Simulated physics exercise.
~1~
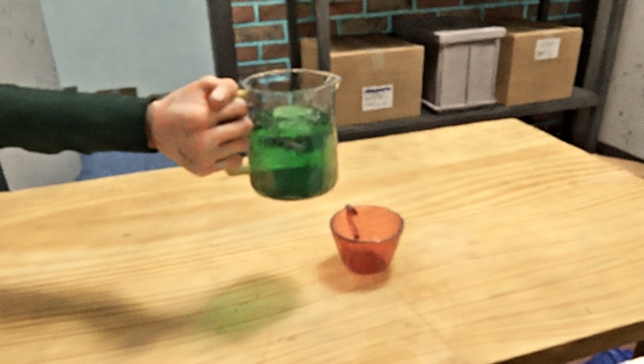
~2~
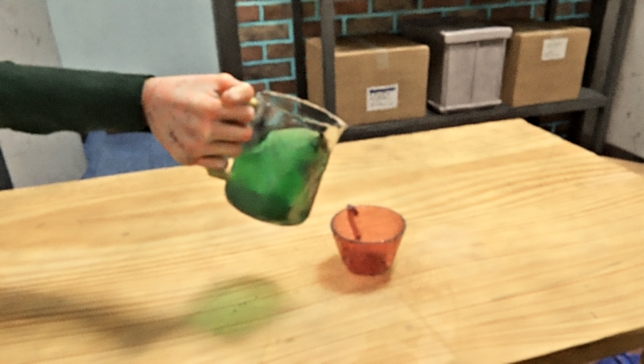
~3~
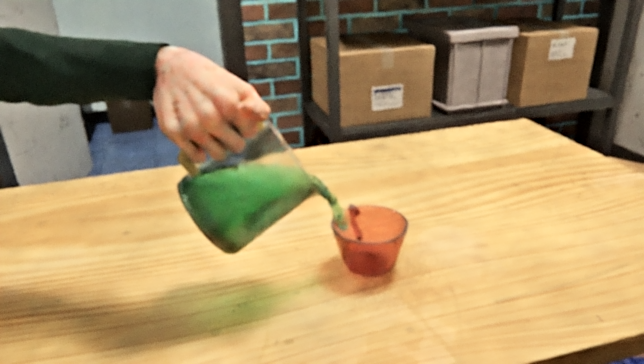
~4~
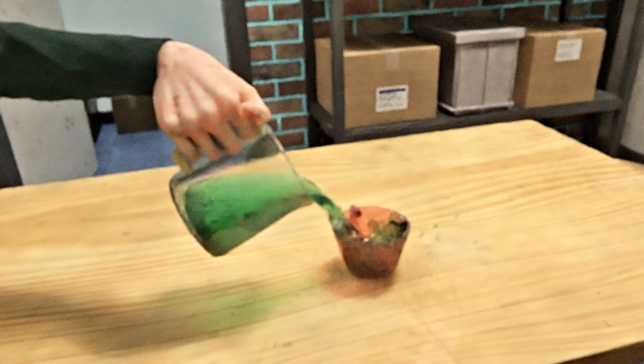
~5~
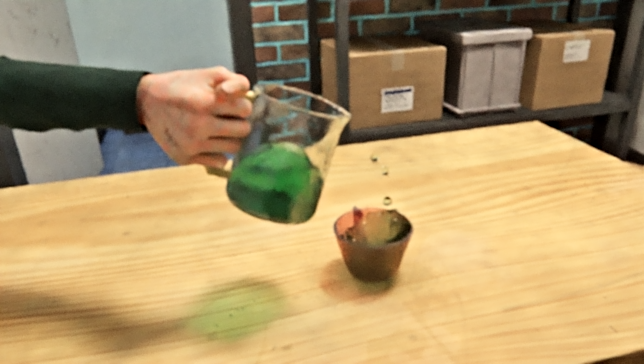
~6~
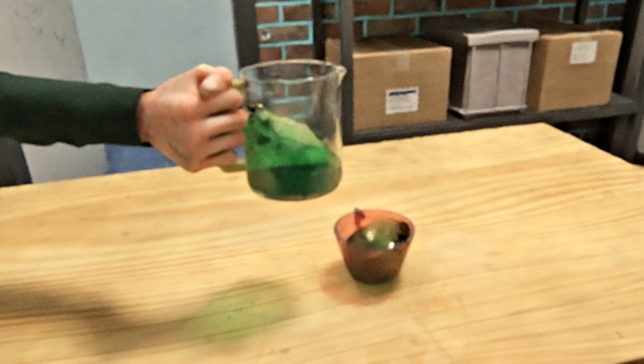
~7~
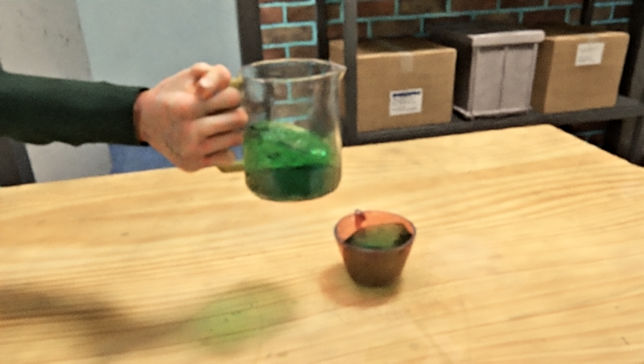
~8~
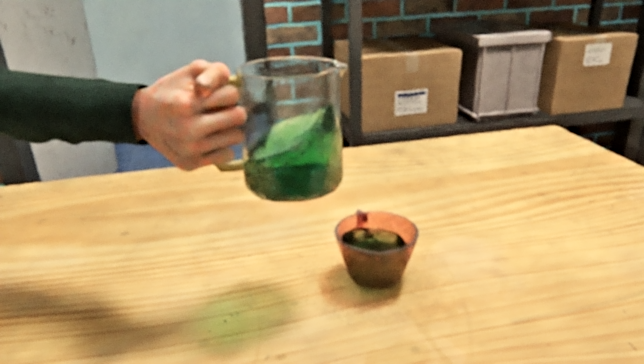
A hand in a dark green sleeve holds a clear glass jug of green liquid above a light wooden table, seen from slightly above, with cardboard boxes and a grey bin on a dark shelf before a brick wall. A small, translucent orange-red cup stands to the right of the jug. The hand tips the jug rightward, and a green stream runs into the cup, splashing inside it. The hand then tilts the jug back upright as a few drops hang above the cup. Finally the cup holds dark liquid, while the jug, still partly full, stays raised.
